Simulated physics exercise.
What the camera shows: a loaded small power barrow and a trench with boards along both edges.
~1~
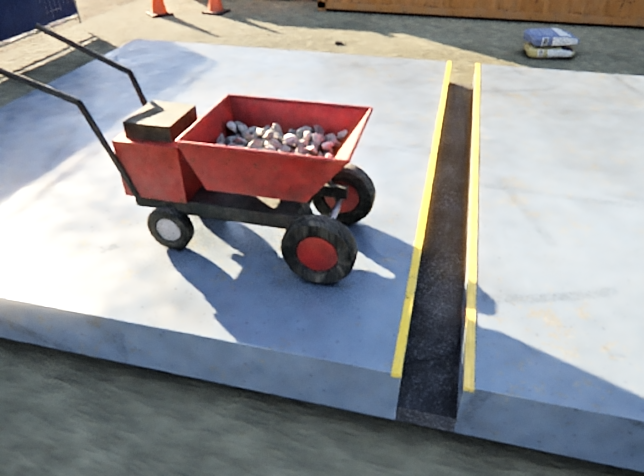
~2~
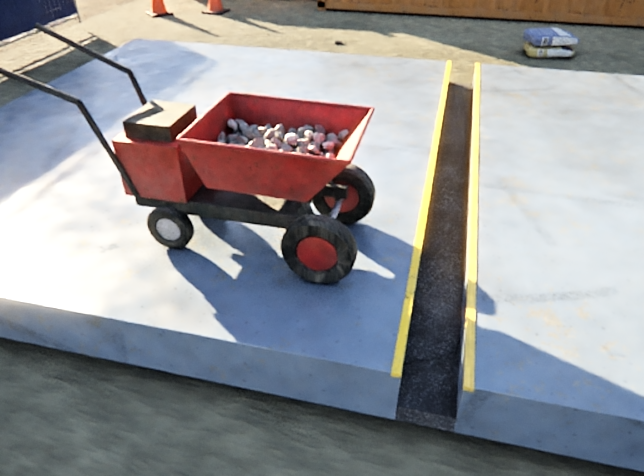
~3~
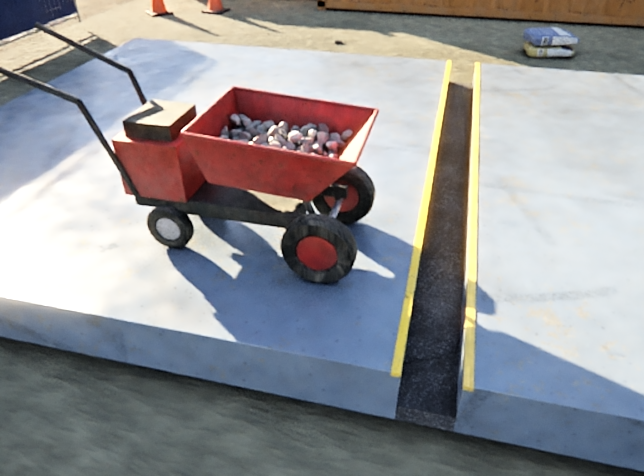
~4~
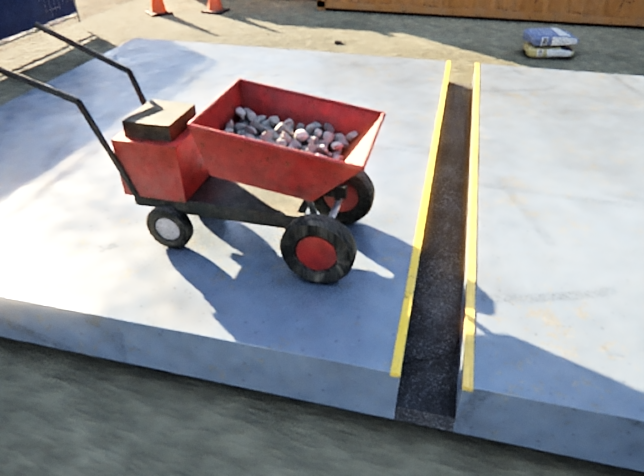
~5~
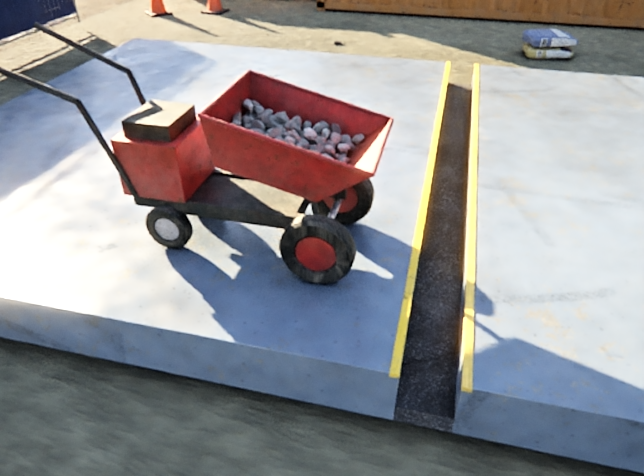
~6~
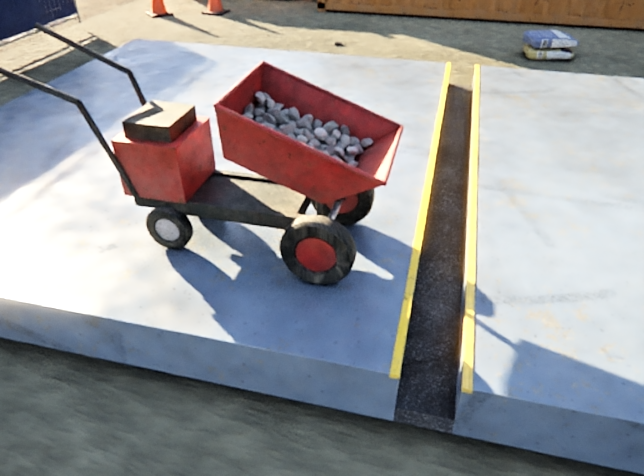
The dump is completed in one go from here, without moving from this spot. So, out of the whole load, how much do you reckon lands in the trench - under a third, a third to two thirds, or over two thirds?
I reckon over two thirds of it lands there.
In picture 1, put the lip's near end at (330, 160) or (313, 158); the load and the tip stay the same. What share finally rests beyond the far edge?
The first position yields around 0 per cent; the second yields around 0 per cent.
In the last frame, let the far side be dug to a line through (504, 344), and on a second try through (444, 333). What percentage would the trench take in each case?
Roughly 100 per cent, and 40 per cent.
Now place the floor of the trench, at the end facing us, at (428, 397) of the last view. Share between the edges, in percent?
Estimated share: Approx. 80 %.
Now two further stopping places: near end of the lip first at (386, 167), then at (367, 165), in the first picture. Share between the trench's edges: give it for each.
Okay, so the first one ends at 20 % and the second at 50 %.
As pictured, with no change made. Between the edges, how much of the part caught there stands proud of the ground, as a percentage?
About 0 %.
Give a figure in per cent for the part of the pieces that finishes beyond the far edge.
Close to 10 in a hundred.
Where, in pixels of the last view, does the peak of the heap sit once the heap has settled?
Approximate top: (495, 268).
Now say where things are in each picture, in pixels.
The first picture shows lip of the skip near (347, 162), level; top of the load near (270, 146), broken stones; first edge of the trench near (405, 325); far edge near (471, 337), the trench under half as wide as the skip, and about as deep as wide.
The second picture shows lip of the skip near (349, 163), level; top of the load near (271, 145).
The third picture shows lip of the skip near (354, 165), tipped barely; top of the load near (274, 142).
The fourth picture shows lip of the skip near (362, 169), tipped a little; top of the load near (265, 140).
The fifth picture shows lip of the skip near (372, 175), tipped a little; top of the load near (259, 126).
The sixth picture shows lip of the skip near (384, 184), tipped clearly; top of the load near (270, 121); first edge of the trench near (403, 326); far edge near (469, 338).
Shortly afterwards, skip tipped steeply; the whole lot in the skip.
Next, skip tipped right over; the bulk in the skip; near a quarter in or heaped over the trench; only a few beyond it.
Some moments later, skip tipped right over; the bulk in or heaped over the trench; a little beyond it.
In the end, skip tipped right over; the bulk in or heaped over the trench; a little beyond it.
